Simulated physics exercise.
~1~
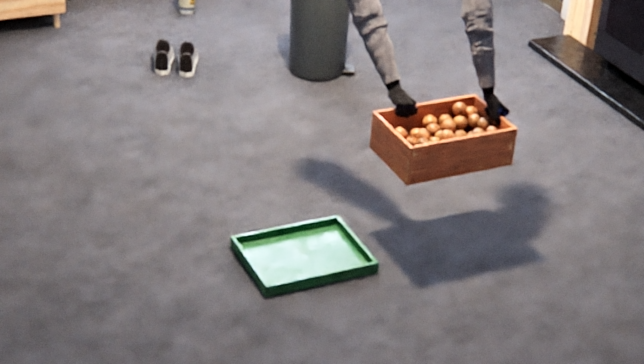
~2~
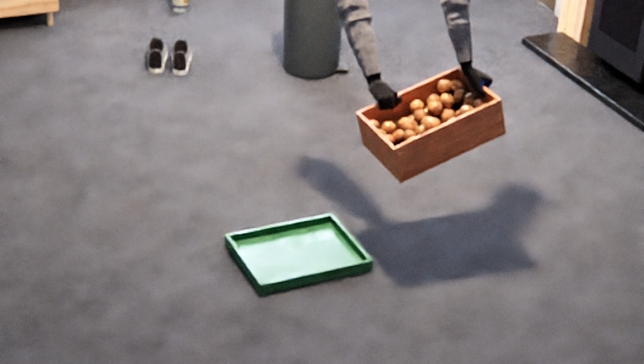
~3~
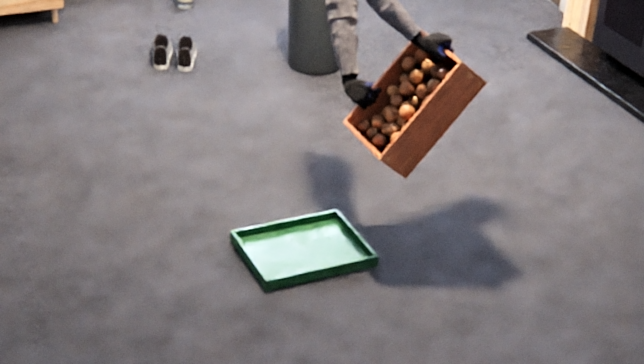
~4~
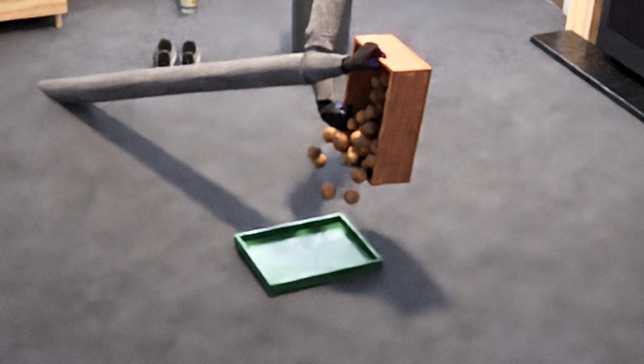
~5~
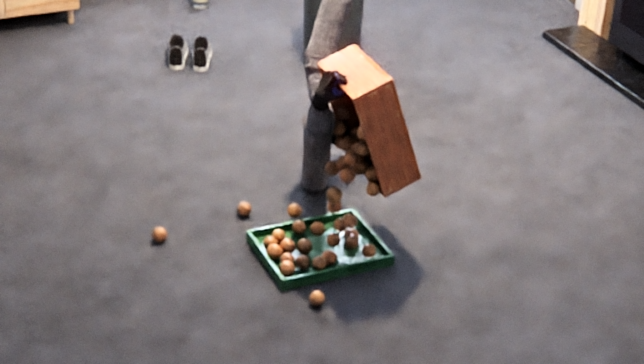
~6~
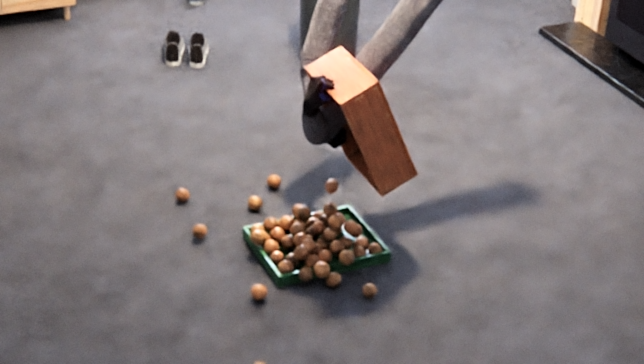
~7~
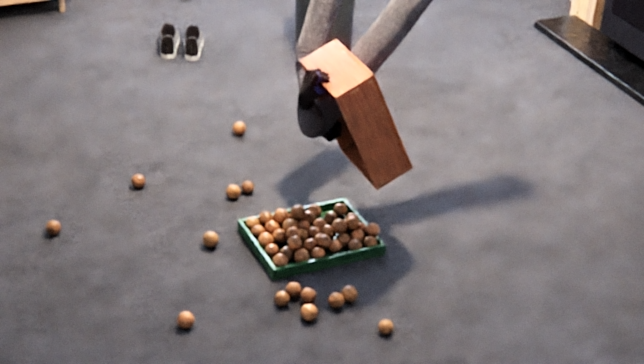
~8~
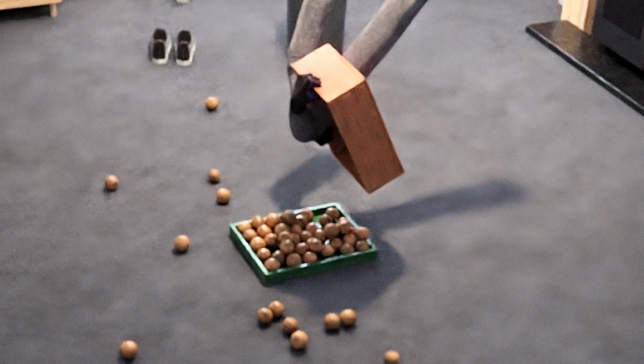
The clip opens with two black-gloved hands holding an orange-brown crate of round, brown onions above a shallow green tub on a grey floor. The hands tip the crate to the left, gently at first, then steeply until it stands on its side and the first onions drop out. As it tilts past upright, the load pours down into the tub, and a few onions land outside. The crate empties and stays tipped in the air while strays roll outward to the left and toward the viewer. At the end, the tub is heaped with onions, and a smaller number lie scattered around it.
